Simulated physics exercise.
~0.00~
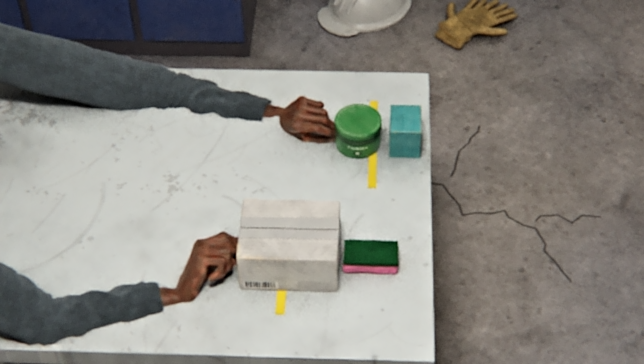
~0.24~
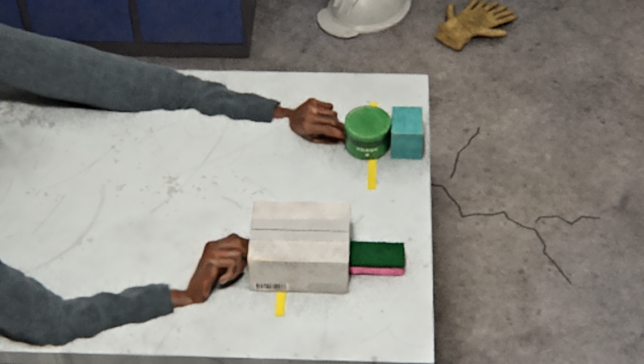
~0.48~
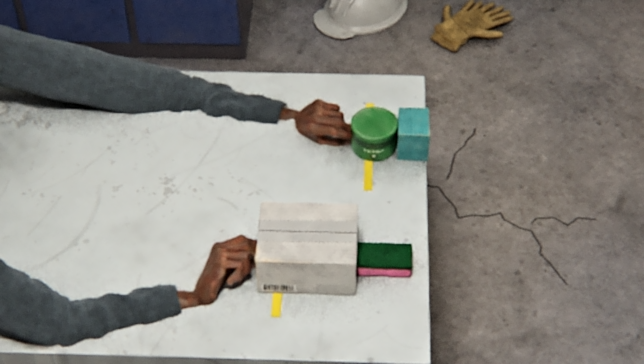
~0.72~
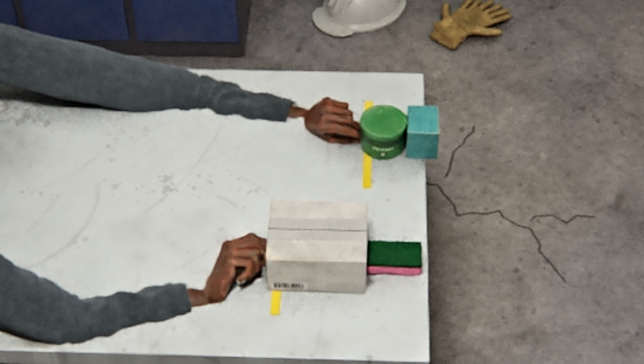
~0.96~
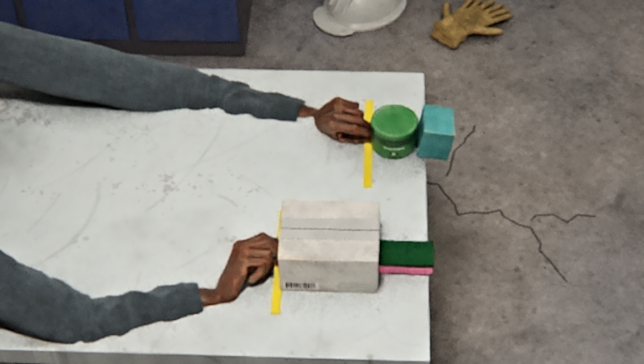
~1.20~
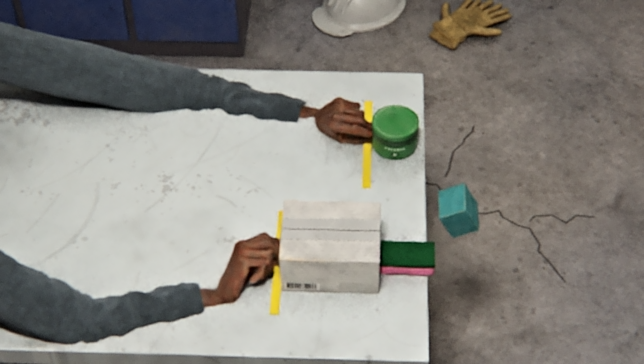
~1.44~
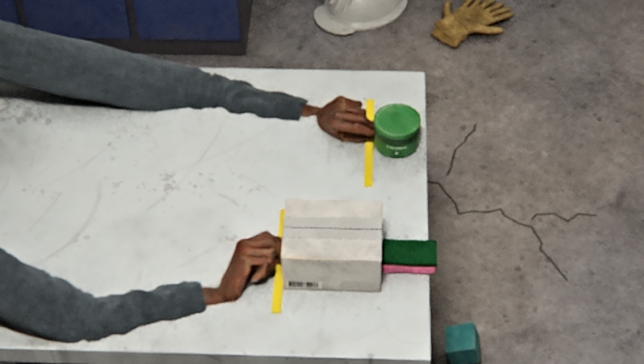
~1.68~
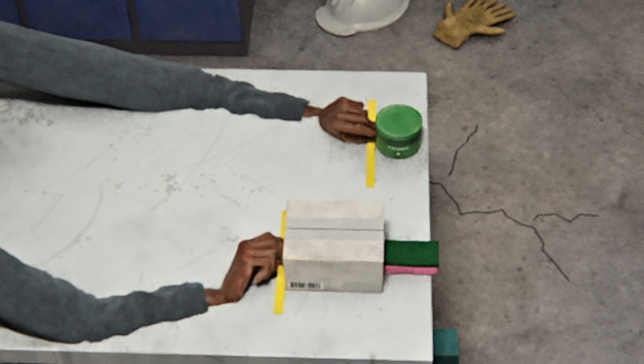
Two hands slowly pushed a green tub and a white box to the right, driving a turquoise block and a green-and-pink sponge toward the table's end, until the block tumbled to the floor while the sponge stayed on, jutting over the edge.
